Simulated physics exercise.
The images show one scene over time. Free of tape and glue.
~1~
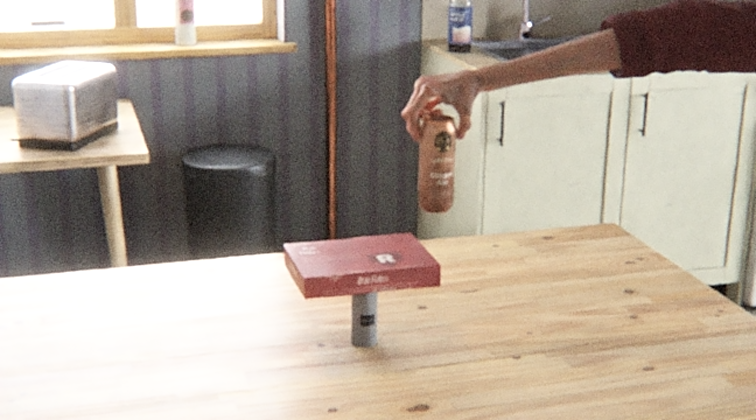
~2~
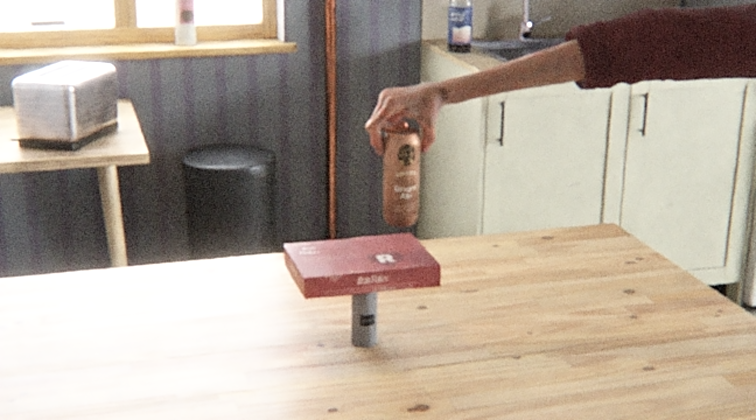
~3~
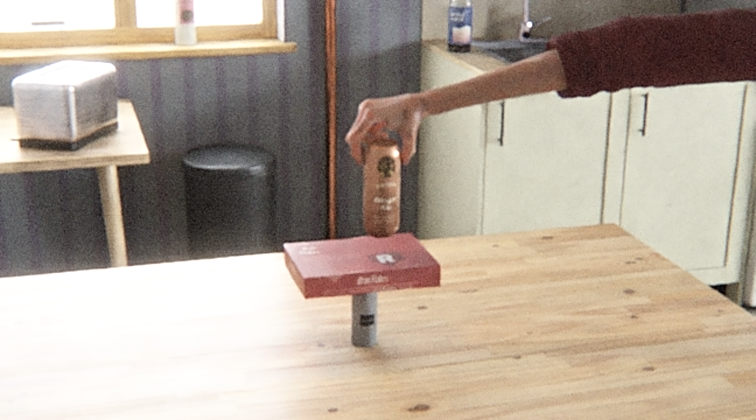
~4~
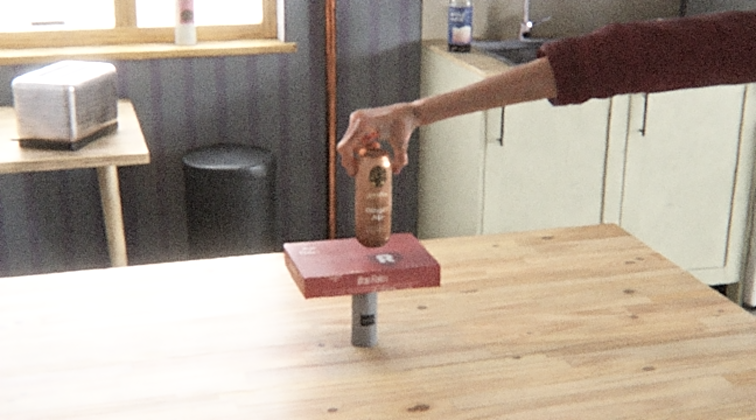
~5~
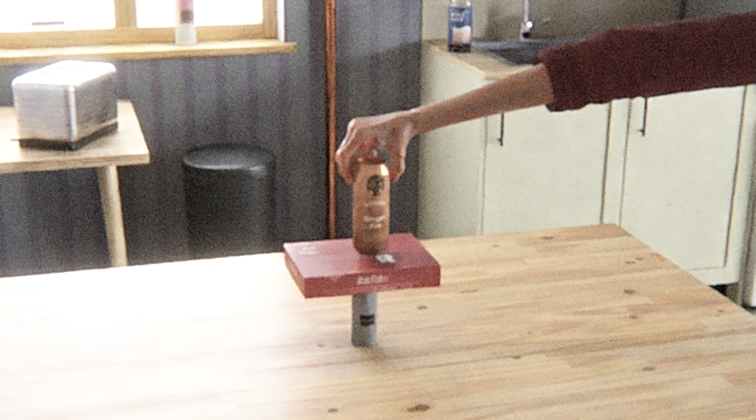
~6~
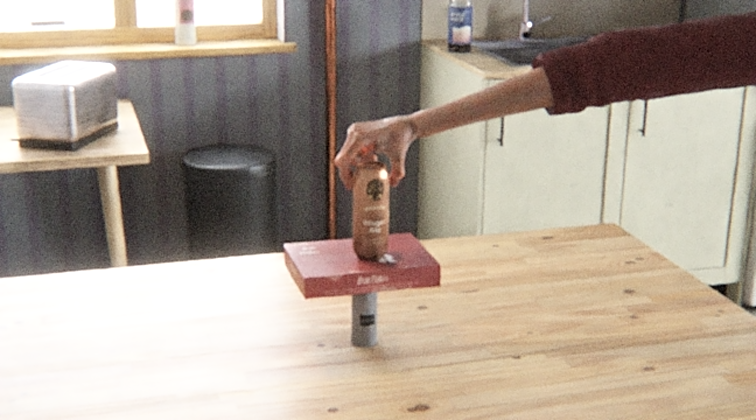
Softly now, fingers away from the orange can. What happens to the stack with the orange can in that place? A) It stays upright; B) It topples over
It stays upright (A).
Then, 0.70 s past the last view, nothing moves.
Then, 1.70 s past the last view, orange can resting near (371, 212).
Finally, all 3 still in place. Final places as the last picture's camera would see them, orange can near (371, 212). The stack stays up.
